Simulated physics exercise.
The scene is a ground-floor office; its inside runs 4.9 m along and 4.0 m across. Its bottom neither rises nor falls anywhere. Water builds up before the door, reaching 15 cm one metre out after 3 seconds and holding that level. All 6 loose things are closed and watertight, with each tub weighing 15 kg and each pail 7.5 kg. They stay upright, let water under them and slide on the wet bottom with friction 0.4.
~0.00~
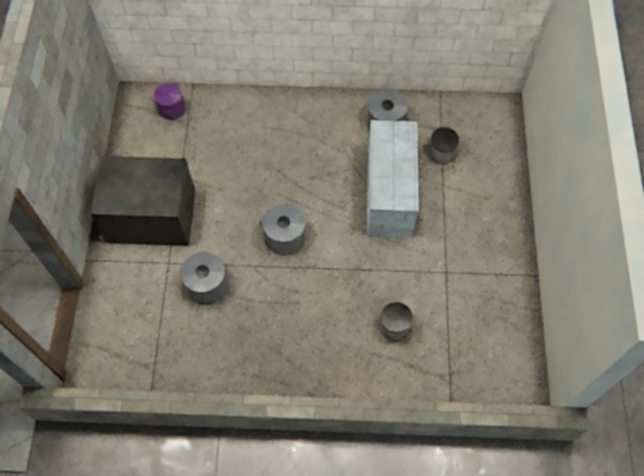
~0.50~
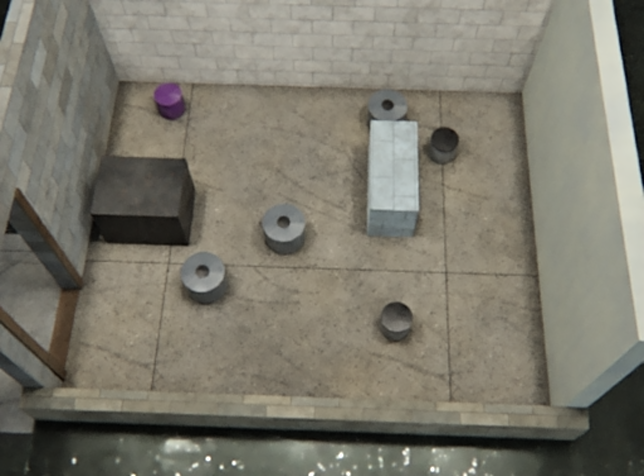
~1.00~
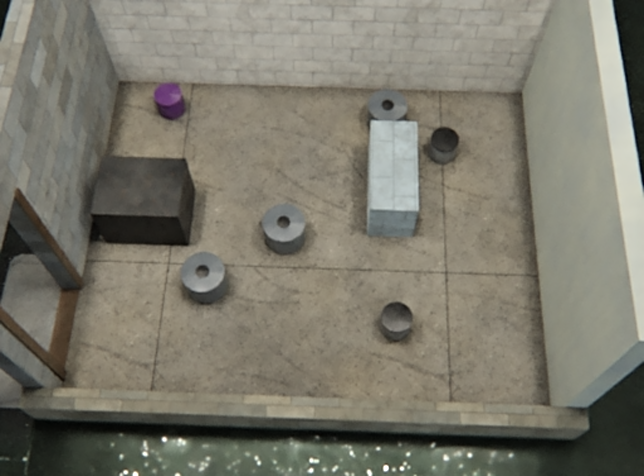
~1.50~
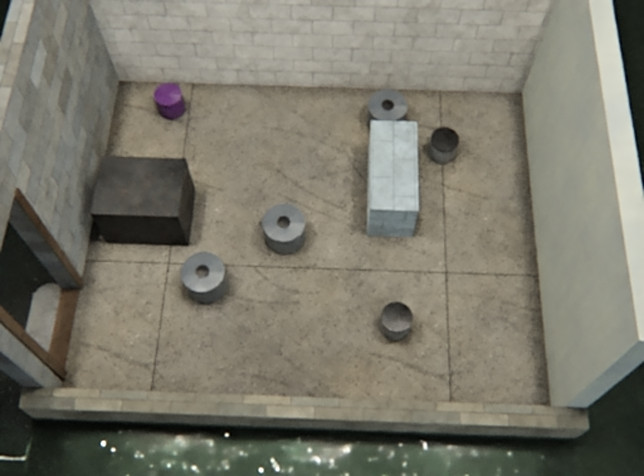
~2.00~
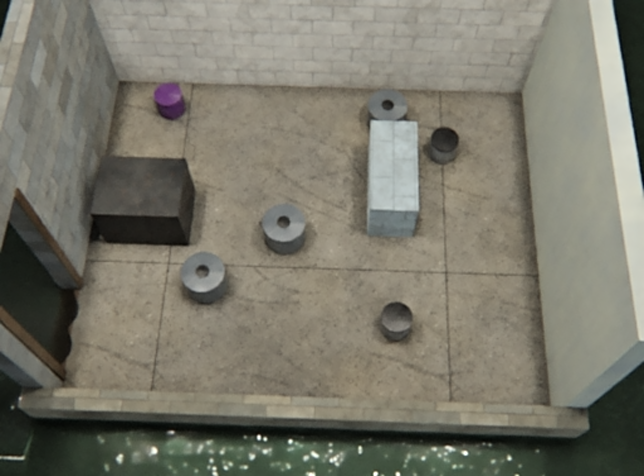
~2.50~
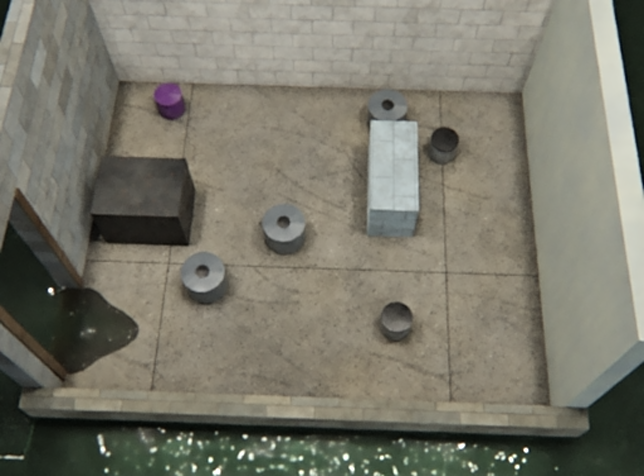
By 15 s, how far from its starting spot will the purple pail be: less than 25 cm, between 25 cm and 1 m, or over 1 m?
The purple pail ends up less than 25 cm away.
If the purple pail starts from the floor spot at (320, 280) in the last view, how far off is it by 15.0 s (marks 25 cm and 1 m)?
In that run it hardly drifts.
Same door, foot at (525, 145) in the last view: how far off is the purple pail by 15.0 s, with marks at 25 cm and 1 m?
The purple pail would stay roughly in place.
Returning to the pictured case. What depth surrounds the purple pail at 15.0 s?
Near 4 cm deep.
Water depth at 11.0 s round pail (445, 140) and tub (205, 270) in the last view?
I'd estimate 3 cm for the first and 4 cm for the second.
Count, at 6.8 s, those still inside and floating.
By my count, 0.
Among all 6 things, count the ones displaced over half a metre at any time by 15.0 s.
Result: 0.
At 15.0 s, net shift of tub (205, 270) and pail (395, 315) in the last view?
Shifts: 0 cm / 0 cm.
After 3.5 s the purple pail is near (168, 94), 0.0 m from its start, aground; 0 afloat.
After 6.8 s the purple pail is near (168, 94), 0.0 m from its start, aground; 0 afloat.
After 11.0 s the purple pail is near (168, 94), 0.0 m from its start, aground; 0 afloat.
After 15.0 s the purple pail is near (168, 94), 0.0 m from its start, aground; 0 afloat.
